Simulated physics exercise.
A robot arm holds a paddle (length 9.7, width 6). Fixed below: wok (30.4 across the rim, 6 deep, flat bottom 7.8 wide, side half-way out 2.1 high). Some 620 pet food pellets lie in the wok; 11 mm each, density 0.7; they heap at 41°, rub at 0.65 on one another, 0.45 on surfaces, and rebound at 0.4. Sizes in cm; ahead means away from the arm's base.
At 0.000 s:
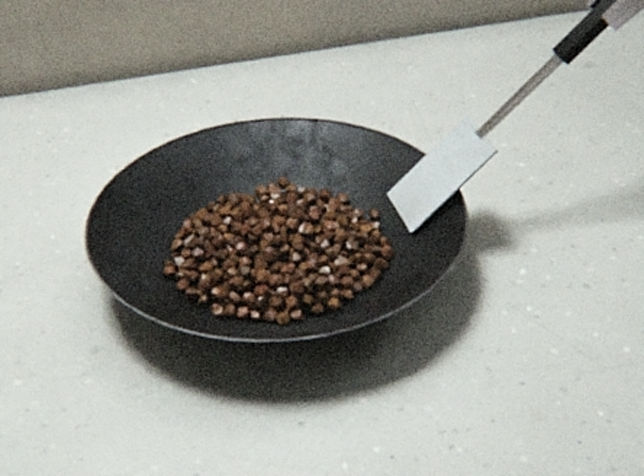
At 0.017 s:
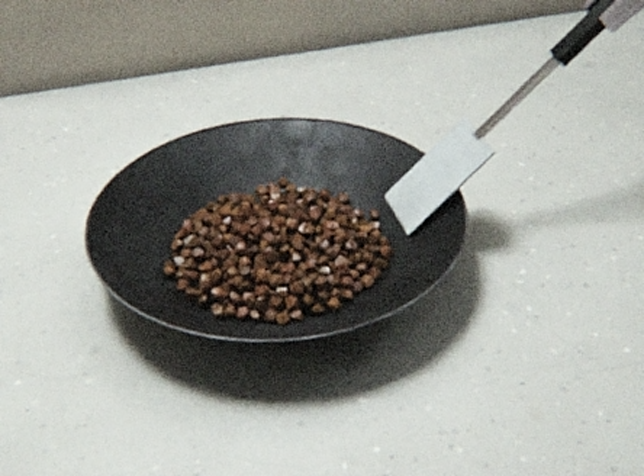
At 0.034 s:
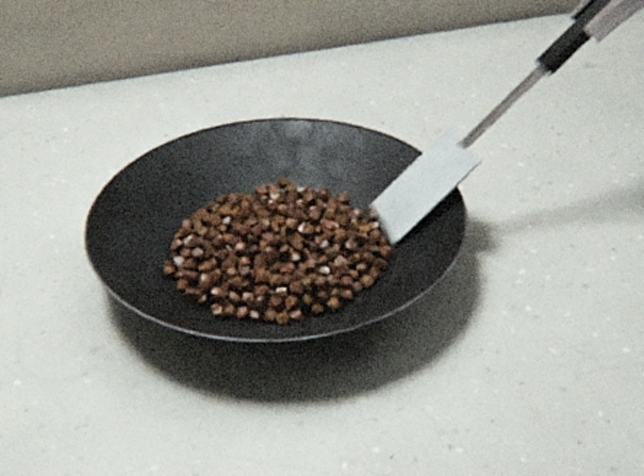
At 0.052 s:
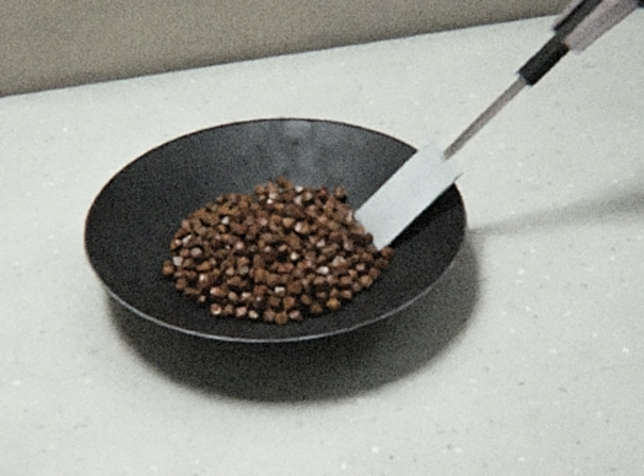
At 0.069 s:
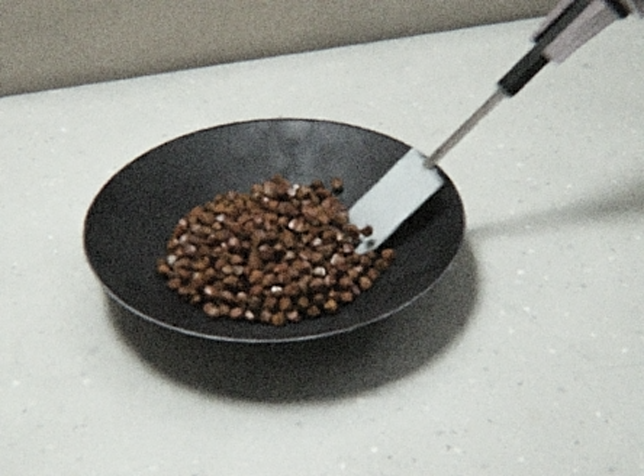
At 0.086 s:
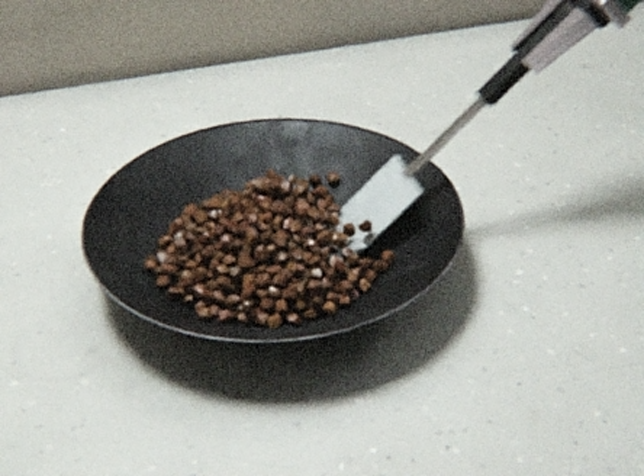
A paddle held by a robot arm moves down and left into a dark wok on a pale speckled countertop, reaching the heap of small brown pellets and pushing it slightly leftward, with a few pellets riding onto the blade.
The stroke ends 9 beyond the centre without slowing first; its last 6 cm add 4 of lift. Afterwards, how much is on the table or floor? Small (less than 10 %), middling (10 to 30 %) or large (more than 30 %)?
Share on the table or floor: Middling (10 to 30 %).
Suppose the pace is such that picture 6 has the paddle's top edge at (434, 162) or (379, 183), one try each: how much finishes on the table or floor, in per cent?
Some 10 and 30 per cent.
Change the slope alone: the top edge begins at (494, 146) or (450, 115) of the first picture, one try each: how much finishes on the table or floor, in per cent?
About 25 and 20 per cent.
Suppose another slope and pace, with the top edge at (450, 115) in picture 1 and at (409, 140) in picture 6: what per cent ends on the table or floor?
About 10 per cent.
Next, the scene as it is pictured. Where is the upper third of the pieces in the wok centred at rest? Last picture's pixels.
Around (168, 250).
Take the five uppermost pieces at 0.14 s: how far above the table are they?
Roughly 6 cm.
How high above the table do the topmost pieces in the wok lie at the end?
Roughly 6.5 cm.
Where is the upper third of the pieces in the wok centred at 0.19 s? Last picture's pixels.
Around (177, 236).
By 0.14 s, sloping 43°, highest piece 6 above the table; 621 in the wok.
By 0.19 s, sloping 43°, highest piece 8 above the table; 621 in the wok.
By 0.41 s, sloping 43°, highest piece 9 above the table; 489 in the wok, 78 on the table or floor, 54 on the blade or in flight.
By 1.46 s, sloping 43°, highest piece 6 above the table; 489 in the wok, 132 on the table or floor.
Final count, 489 in the wok, 132 on the table or floor. That is 21 % on the table or floor.
